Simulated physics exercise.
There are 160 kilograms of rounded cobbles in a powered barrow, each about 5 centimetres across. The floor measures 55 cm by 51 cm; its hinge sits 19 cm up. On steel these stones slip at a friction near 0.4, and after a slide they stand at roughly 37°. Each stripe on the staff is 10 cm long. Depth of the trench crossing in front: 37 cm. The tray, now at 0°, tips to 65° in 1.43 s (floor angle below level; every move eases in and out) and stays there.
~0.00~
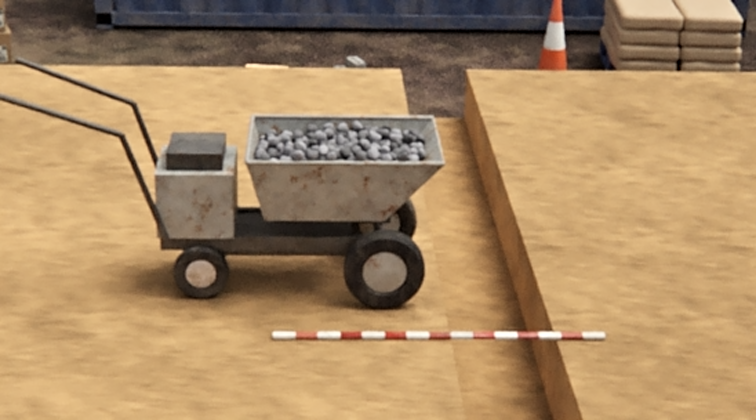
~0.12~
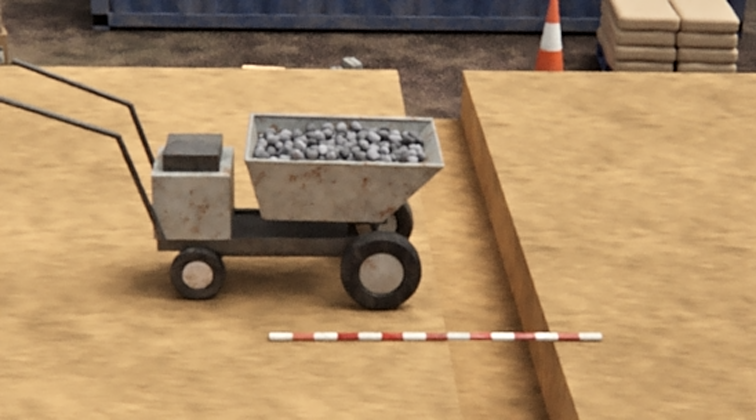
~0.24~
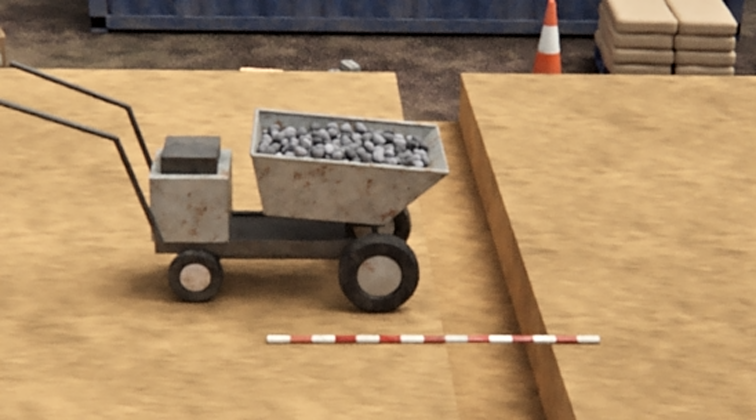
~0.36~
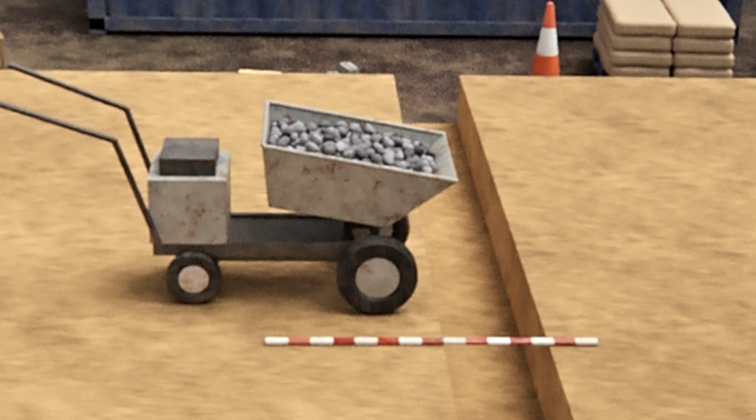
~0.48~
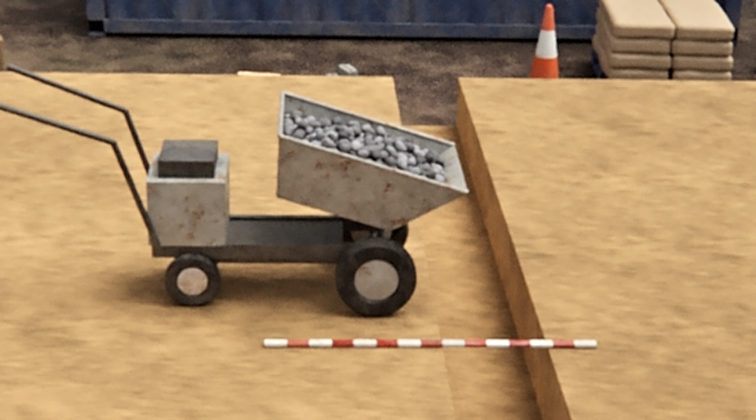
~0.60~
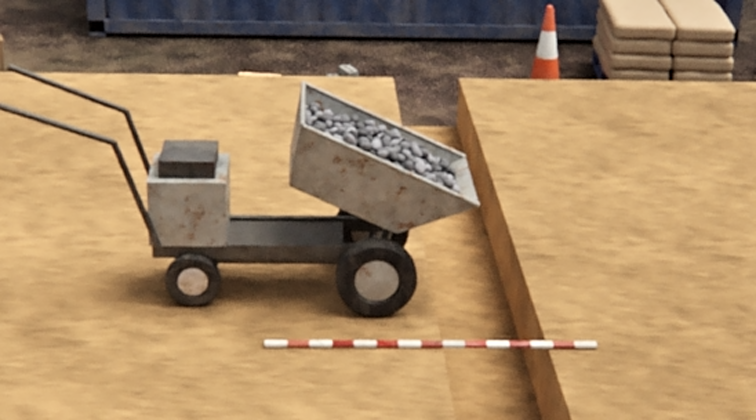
A small motorized cart loaded with grey stones stood on tan ground beside a trench, and its tray slowly tilted up at the back, its front lip lowering toward the right with the stones still inside.
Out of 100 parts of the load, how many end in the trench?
Some 63 out of 100.
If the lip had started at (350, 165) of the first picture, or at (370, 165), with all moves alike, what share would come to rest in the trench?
Roughly 95 per cent, then 100 per cent.
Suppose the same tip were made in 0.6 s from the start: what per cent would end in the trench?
It would be near 45 percent.
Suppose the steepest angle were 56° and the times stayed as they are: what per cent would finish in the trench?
Then roughly 45 percent.
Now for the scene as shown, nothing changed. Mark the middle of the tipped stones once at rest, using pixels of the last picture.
The stones end up centred near (512, 334).
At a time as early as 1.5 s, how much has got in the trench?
Around 15 per cent of it, at that instant.
After 1.1 s the floor is at 55°; 99 % in the tray, 1 % in the trench; the foremost stones are at (505, 243).
After 1.5 s the floor is at 65°; 64 % in the tray, 17 % in the trench, 18 % past the trench; the foremost stones are at (603, 288).
After 1.9 s the floor is at 65°; 34 % in the tray, 31 % in the trench, 36 % past the trench; the foremost stones are at (682, 294).
After 3.8 s the floor is at 65°; 0 % in the tray, 63 % in the trench, 37 % past the trench; the foremost stones are at (725, 296).
